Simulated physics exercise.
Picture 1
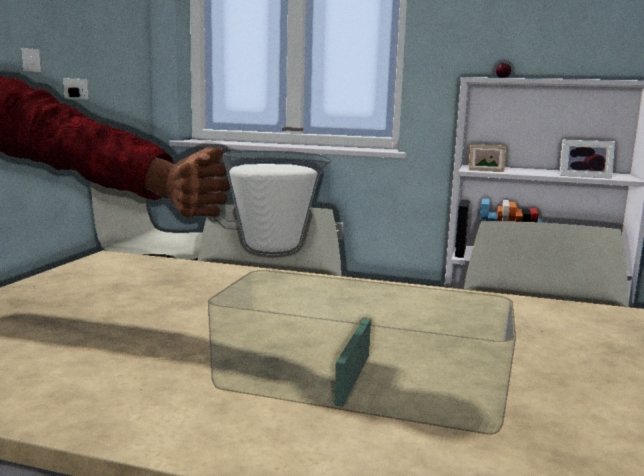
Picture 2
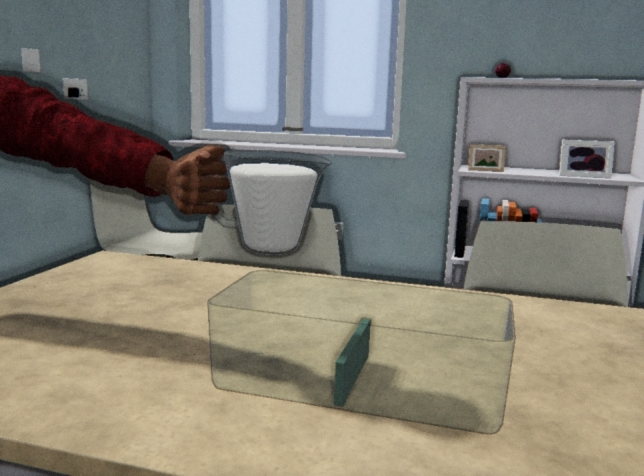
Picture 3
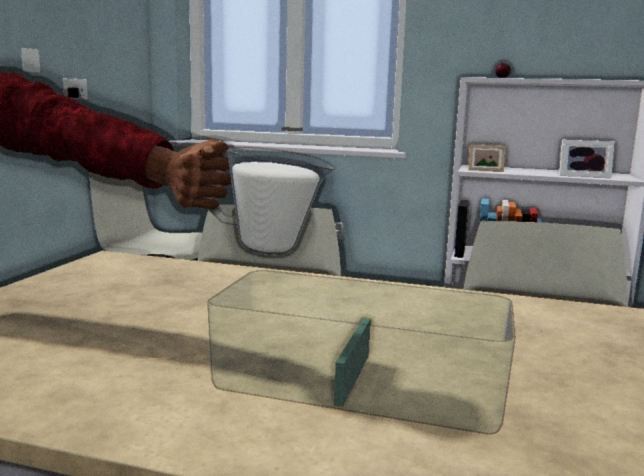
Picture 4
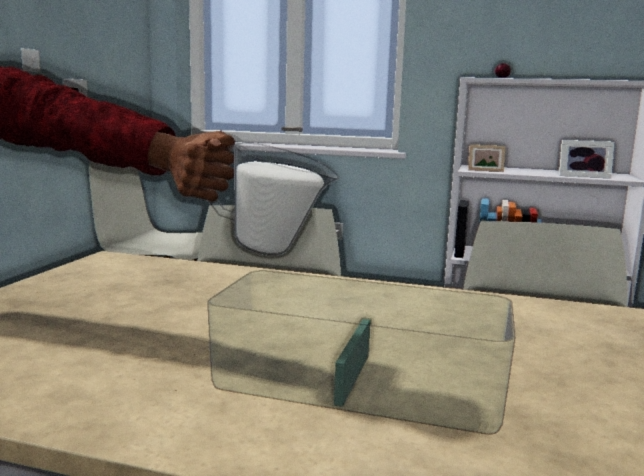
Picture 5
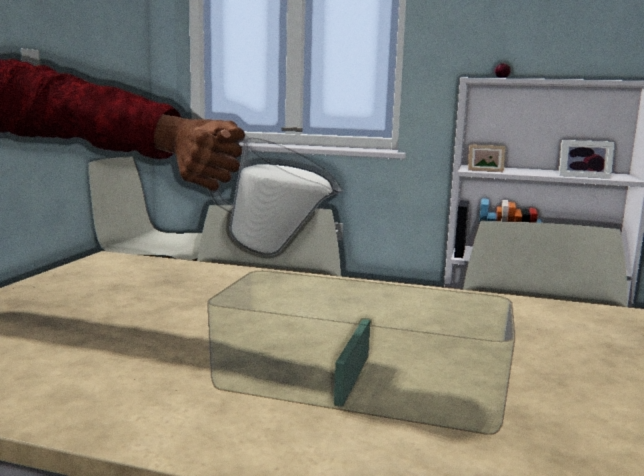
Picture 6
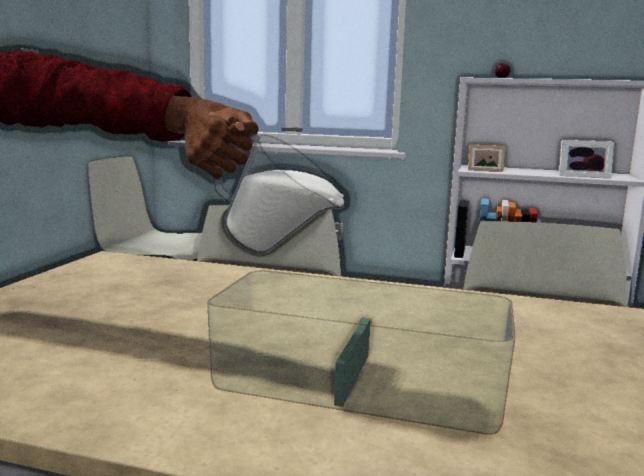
A hand in a dark red sleeve reaches in from the left, holding a clear pitcher of white milk above a pale tabletop, seen from a fixed, slightly raised view in a blue-walled room. Below sits a long transparent basin with a low green divider, before pale chairs, a window and white shelves at right. The hand tilts the pitcher rightward, slowly then faster, and the milk shifts toward its right rim.
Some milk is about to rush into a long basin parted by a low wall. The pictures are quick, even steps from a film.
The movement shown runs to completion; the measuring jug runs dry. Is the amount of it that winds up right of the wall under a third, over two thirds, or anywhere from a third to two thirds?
Sits mid-range.
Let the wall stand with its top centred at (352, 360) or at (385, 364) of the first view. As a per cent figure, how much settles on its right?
In order, 50 and 25 in a hundred.
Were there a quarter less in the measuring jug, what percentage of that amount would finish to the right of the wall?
I'd reckon close to 25 %.
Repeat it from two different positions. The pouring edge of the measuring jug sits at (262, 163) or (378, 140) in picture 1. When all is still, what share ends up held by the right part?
It comes out at around 5 percent and then around 90 percent.
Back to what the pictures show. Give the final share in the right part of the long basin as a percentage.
40 % or thereabouts.
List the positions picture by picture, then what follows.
It leans 0°; its right rim is at (331, 160); the milk meets the walls at (235, 166) and (318, 172); the long basin's rim runs from (231, 286) to (513, 320); the wall's top is at (355, 340), in the first picture.
It leans 2°; its right rim is at (332, 162); the milk meets the walls at (236, 166) and (318, 173), in the second picture.
It leans 7°; its right rim is at (335, 168); the milk meets the walls at (239, 164) and (320, 176), in the third picture.
It leans 14°; its right rim is at (339, 177); the milk meets the walls at (243, 164) and (325, 180), in the fourth picture.
It leans 25°; its right rim is at (343, 191); the milk meets the walls at (247, 168) and (333, 185), in the fifth picture.
It leans 37°; its right rim is at (344, 207); the milk meets the walls at (245, 182) and (343, 197); 1 per cent is over the edge, in the sixth picture.
A moment on, the measuring jug is tipped right over and 34 per cent is still to pour, 10 is left of the wall and 36 right of it.
Next, the measuring jug is tipped right over and 2 per cent is still to pour, 53 is left of the wall and 40 right of it.
Then the measuring jug is tipped right over and 0 per cent is still to pour, 56 is left of the wall and 40 right of it.
Later the measuring jug is tipped right over and 0 per cent is still to pour, 56 is left of the wall and 41 right of it.
In the end 56 per cent lies left of the wall, 41 right of it and 3 outside.
